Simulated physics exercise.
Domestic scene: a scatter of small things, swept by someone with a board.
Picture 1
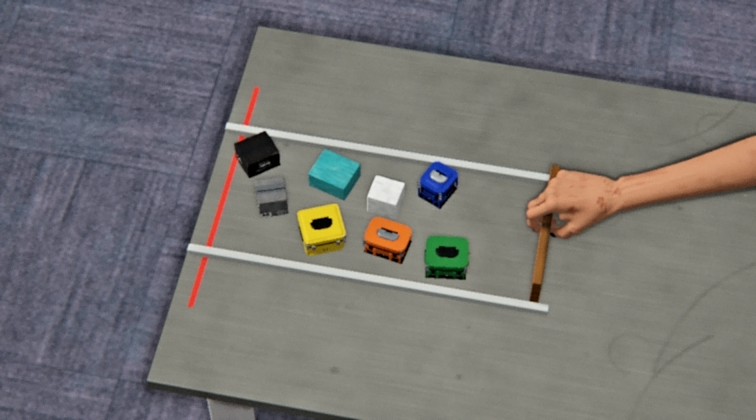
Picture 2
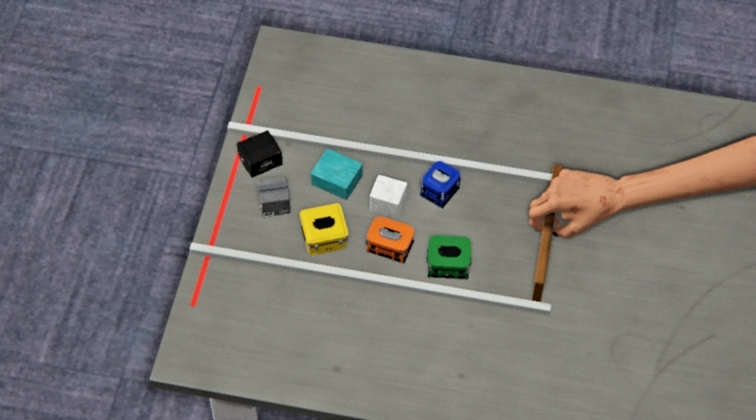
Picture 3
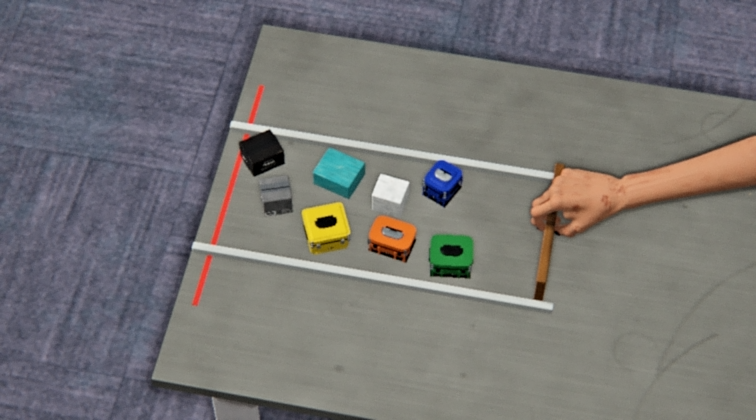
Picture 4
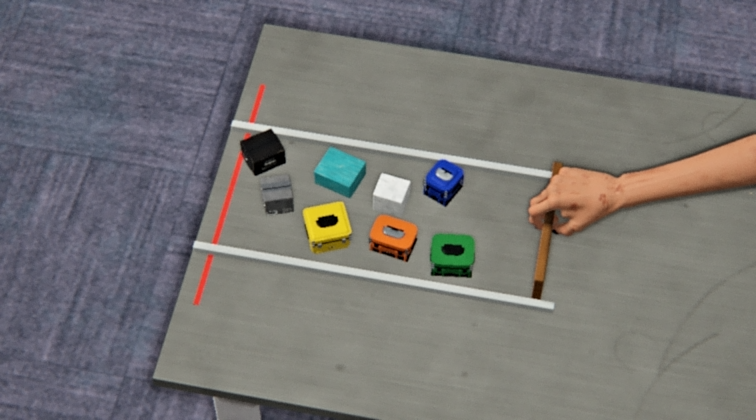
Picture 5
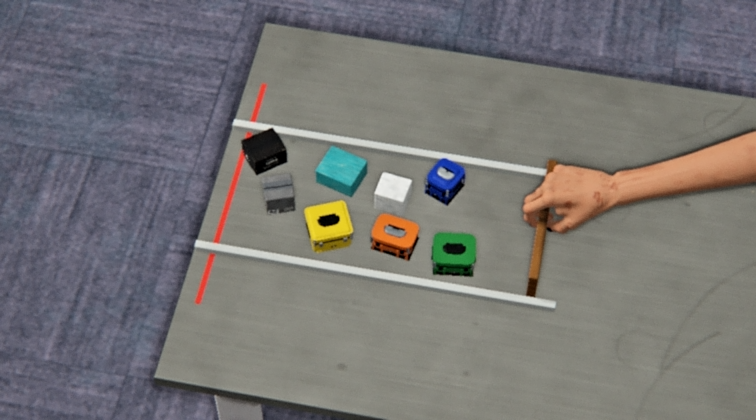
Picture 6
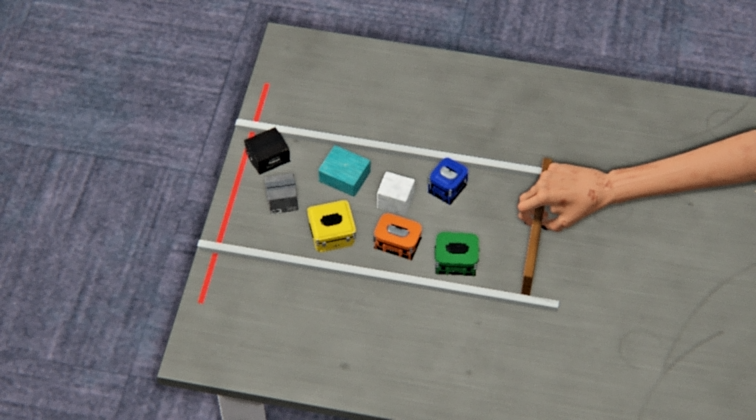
The clip opens on small boxes and blocks in various colours scattered between two pale rails on a grey table, with a red line at the left. A hand grips a wooden board at the right, holding it nearly still, then slides it slightly left, without touching the objects.
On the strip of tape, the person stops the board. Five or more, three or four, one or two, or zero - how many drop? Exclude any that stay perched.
The fallen count comes to five or more.
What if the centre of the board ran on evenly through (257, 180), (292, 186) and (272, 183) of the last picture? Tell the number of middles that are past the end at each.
That makes 5, 3, 4.
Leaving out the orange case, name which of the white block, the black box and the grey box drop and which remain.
Outcome - white block staying, black box falling, grey box falling.
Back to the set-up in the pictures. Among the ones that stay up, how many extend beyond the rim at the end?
That comes to 3 of them.
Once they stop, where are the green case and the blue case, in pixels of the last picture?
Result: One about (206, 210), other about (231, 146).
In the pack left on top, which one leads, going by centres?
The green case ends nearest.
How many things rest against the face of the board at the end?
So the total is 3.
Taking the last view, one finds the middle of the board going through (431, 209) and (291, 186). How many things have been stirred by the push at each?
Moved so far: 5, later 8.
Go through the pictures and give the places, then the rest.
In the first frame, black box (257, 154); grey box (272, 197); turquoise block (335, 175); board (545, 234); tape (225, 192).
In the second frame, grey box (274, 197); green case (449, 258).
In the third frame, turquoise block (339, 173); yellow case (326, 229).
In the fourth frame, black box (263, 152); orange case (394, 238).
In the fifth frame, grey box (279, 194); blue case (445, 181).
In the sixth frame, black box (267, 151); grey box (282, 194); turquoise block (345, 171); board (536, 227); tape (235, 188).
A little later, none off yet; black box at rest near (267, 151); grey box at rest near (282, 194); turquoise block at rest near (345, 171).
Next, none off yet; black box at rest near (267, 151); grey box shifted about its own width near (273, 181); turquoise block shifted a little near (321, 170).
Later still, none off yet; black box tilted well over near (209, 145); grey box tilted a little near (210, 171); turquoise block shifted well along near (249, 160).
When it is over, the number that fall off is five or more; down, orange case, yellow case, turquoise block, grey box and black box.
